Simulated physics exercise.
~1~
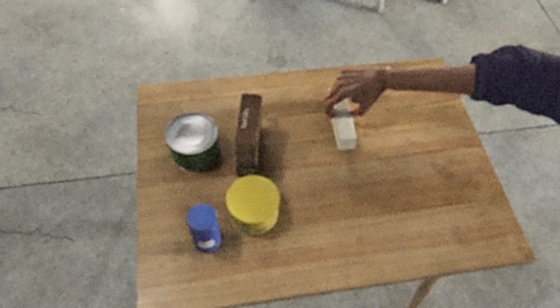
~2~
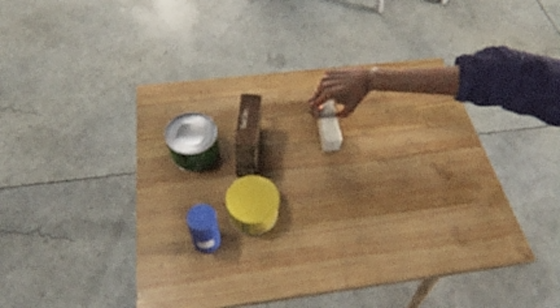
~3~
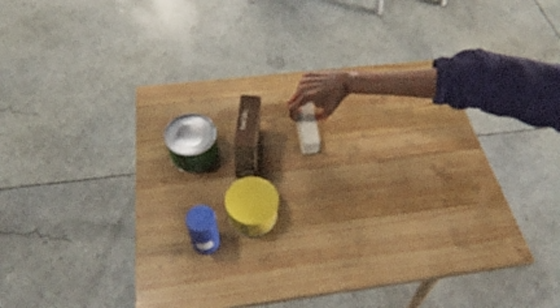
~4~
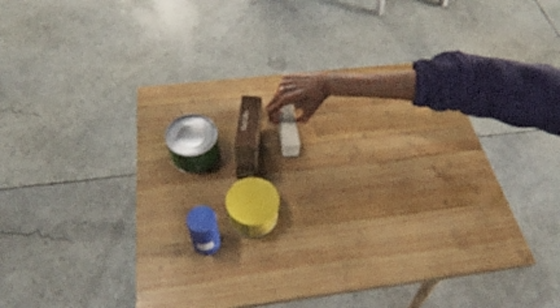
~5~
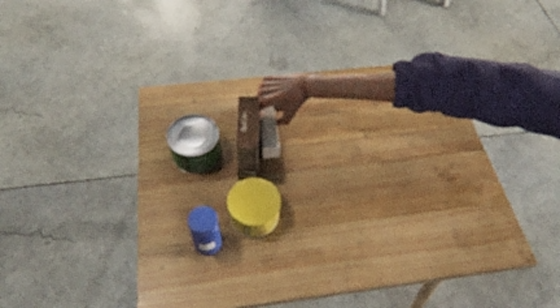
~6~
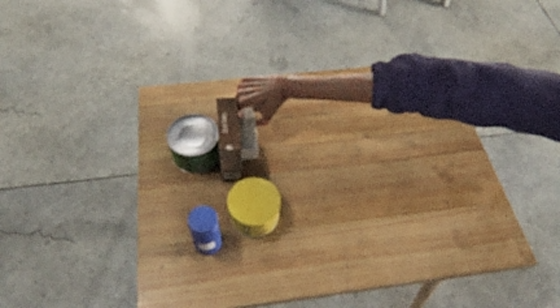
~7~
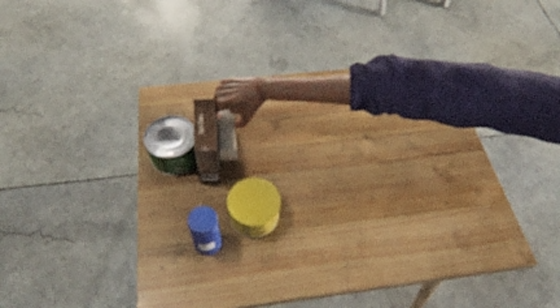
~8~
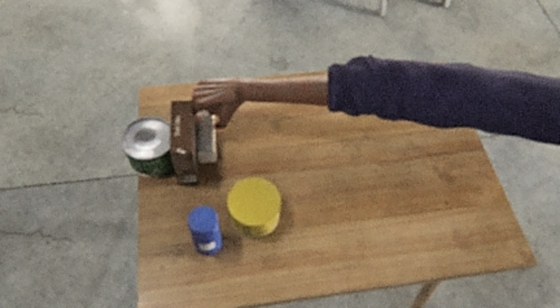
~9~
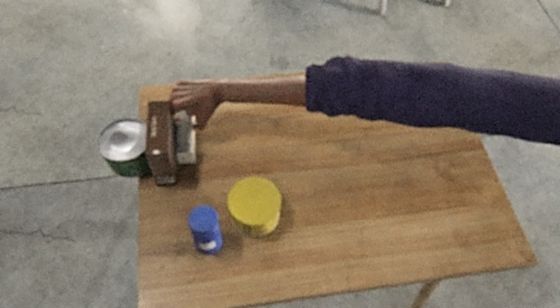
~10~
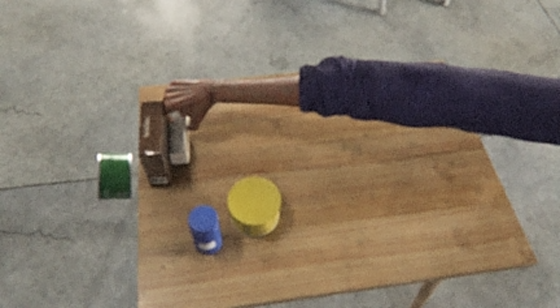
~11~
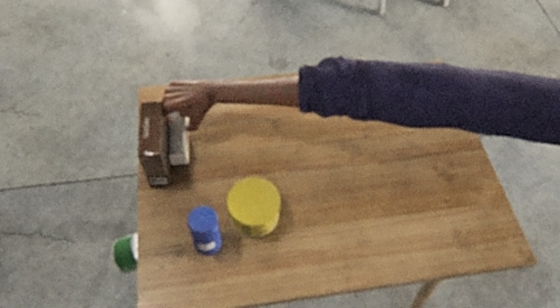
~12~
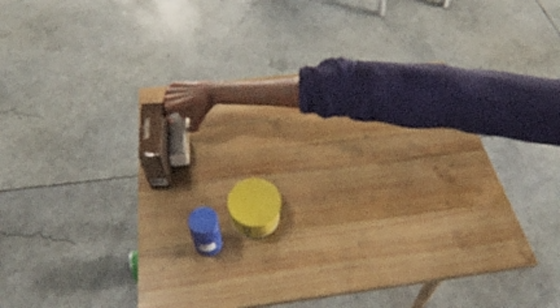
A green tub was shoved off the left edge of a wooden table and fell to the floor as a hand slid a pale block into a brown packet, which stopped upright near the edge while the yellow tub and blue jar stayed put.
